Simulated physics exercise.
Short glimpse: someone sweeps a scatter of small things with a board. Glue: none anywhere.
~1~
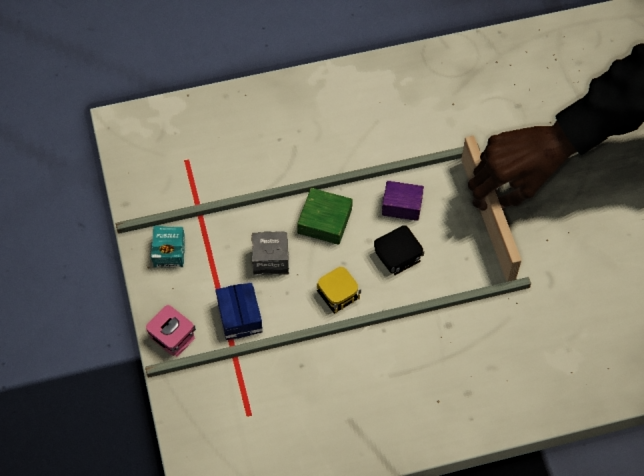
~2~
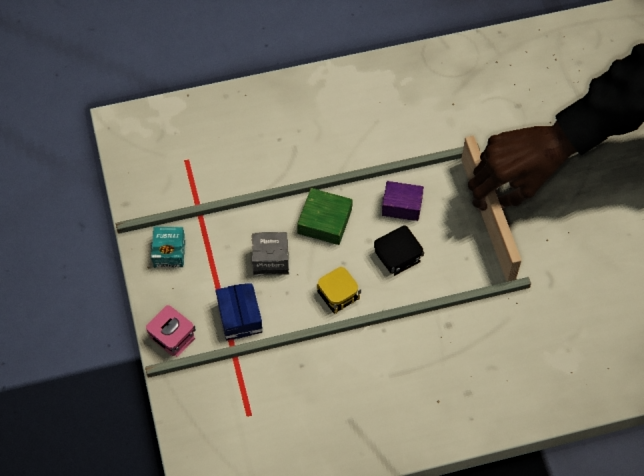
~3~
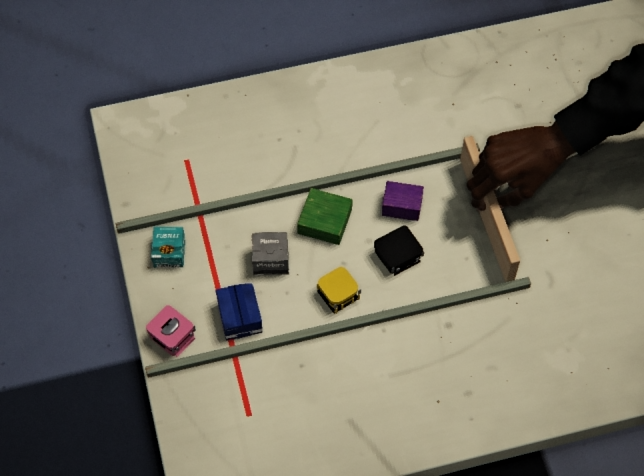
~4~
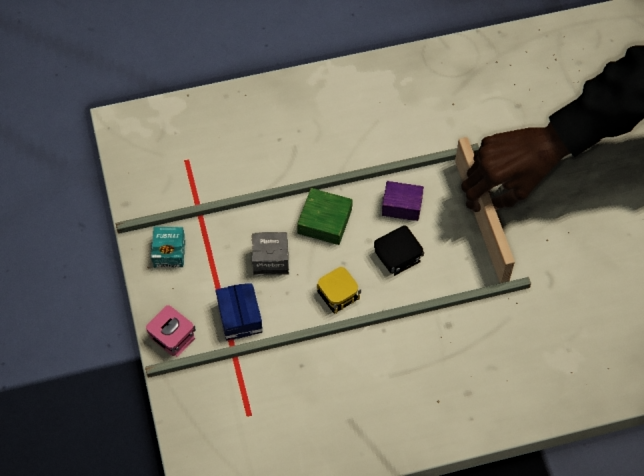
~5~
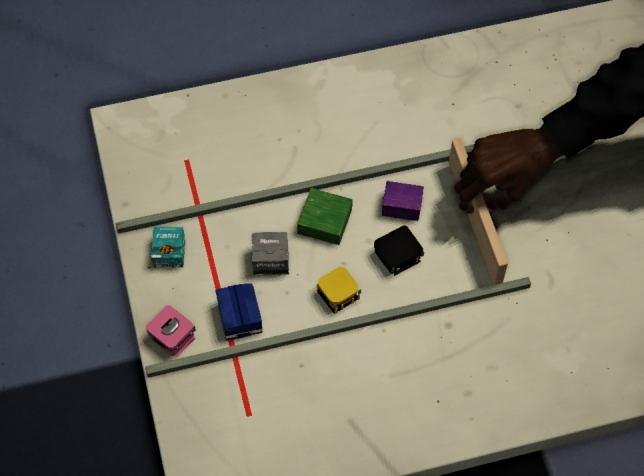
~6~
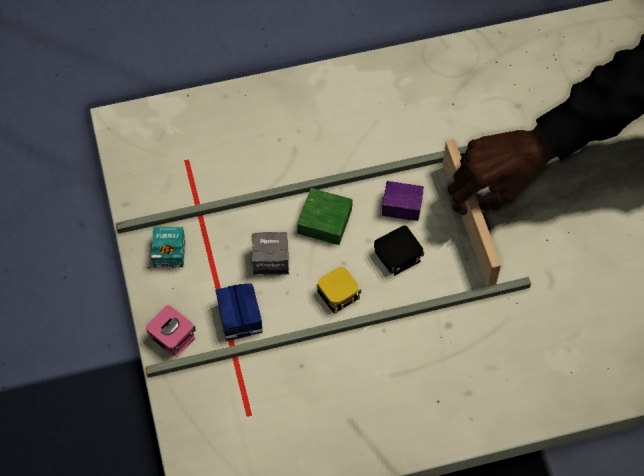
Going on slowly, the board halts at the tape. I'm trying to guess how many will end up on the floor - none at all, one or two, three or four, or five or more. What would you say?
A pair at most tumble, not none.
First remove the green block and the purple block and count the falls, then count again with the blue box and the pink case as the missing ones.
0 in the first case and 1 in the second.
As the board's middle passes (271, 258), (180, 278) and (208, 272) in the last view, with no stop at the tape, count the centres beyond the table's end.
0, 5, 2.
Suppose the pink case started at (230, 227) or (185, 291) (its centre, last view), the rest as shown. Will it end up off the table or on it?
The pink case drops away, then drops away.
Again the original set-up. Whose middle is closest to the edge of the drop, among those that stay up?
Foremost: The pink case.
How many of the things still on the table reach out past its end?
The number would be 1.
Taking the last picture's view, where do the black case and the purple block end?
Final positions - black case around (200, 292), purple block around (191, 255).
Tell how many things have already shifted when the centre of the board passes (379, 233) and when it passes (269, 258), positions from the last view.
That makes 3 at the first spot and 7 at the second.
Soon after, none off yet; pink case at rest near (171, 332); turquoise box at rest near (168, 247); blue box at rest near (239, 311).
By the end, the number that fall off is one or two; fallen, turquoise box.
